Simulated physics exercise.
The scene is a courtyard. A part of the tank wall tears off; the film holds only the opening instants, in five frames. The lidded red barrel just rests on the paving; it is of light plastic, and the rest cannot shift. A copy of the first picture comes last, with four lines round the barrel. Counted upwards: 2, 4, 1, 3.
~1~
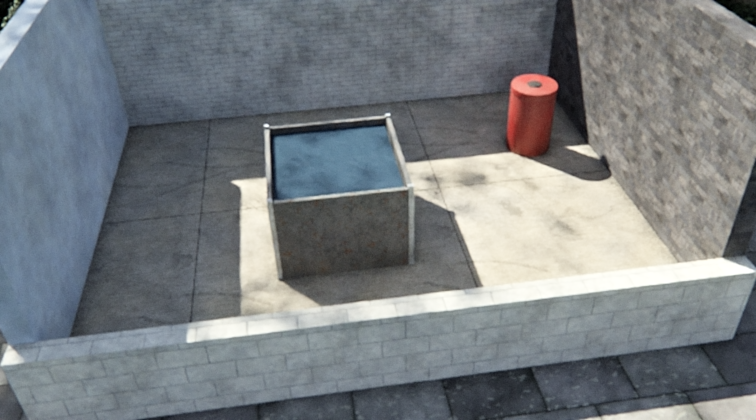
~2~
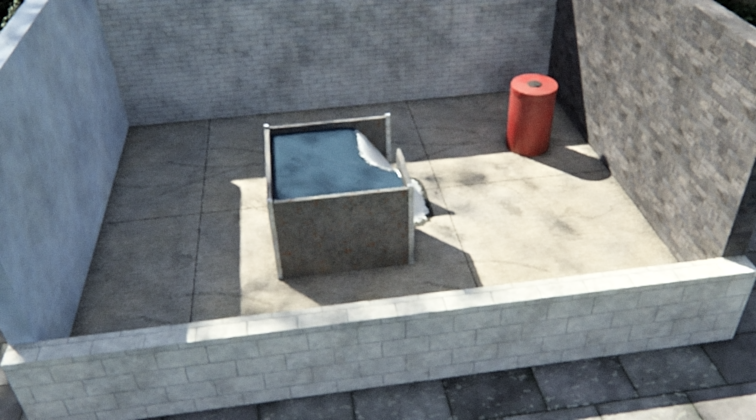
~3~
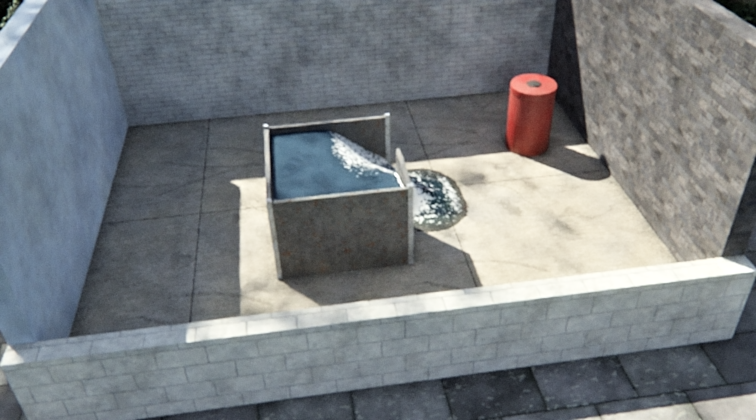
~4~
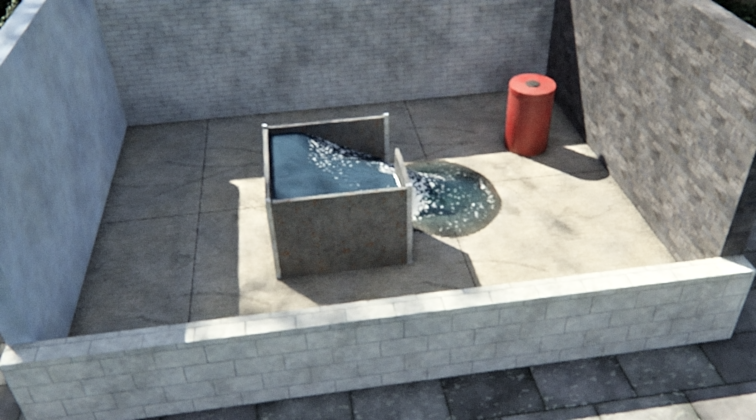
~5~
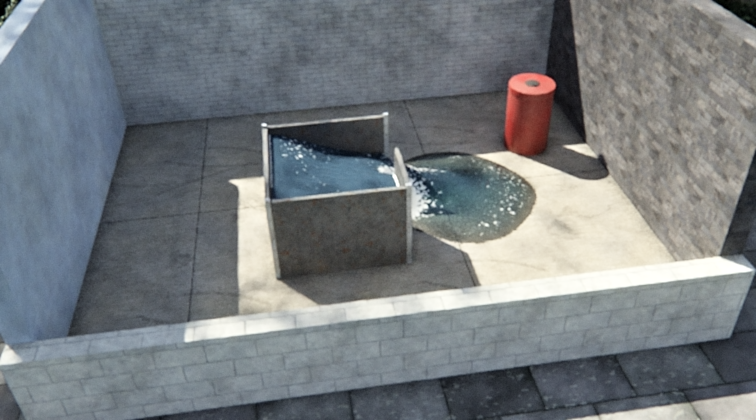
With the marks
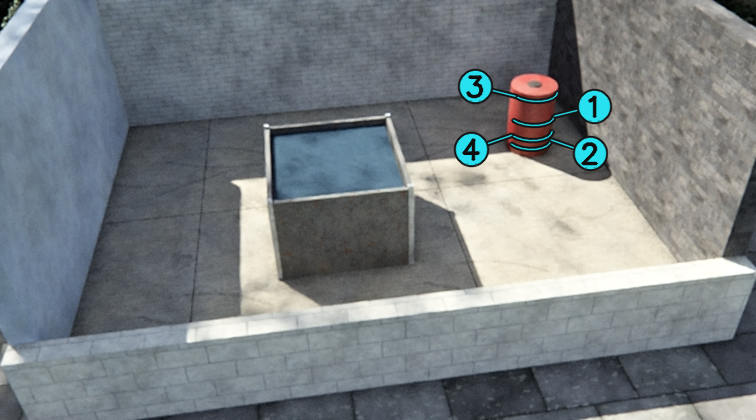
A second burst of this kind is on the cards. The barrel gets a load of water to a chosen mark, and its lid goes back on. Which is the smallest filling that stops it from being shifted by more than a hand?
Choose 1.
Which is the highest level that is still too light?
Here it is level 4.
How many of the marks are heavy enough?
Two of the four.
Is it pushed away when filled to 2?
Yes, that goes wrong.
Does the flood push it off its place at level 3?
No.
On the marked copy, 1 at (538, 125); 2 at (535, 149); 3 at (541, 101); 4 at (536, 140); from the bottom up 2, 4, 1, 3.
With 1, it does not move.
With 2, it is pushed about 4 times its own width away.
With 3, it does not move.
With 4, it is pushed about its own width away.
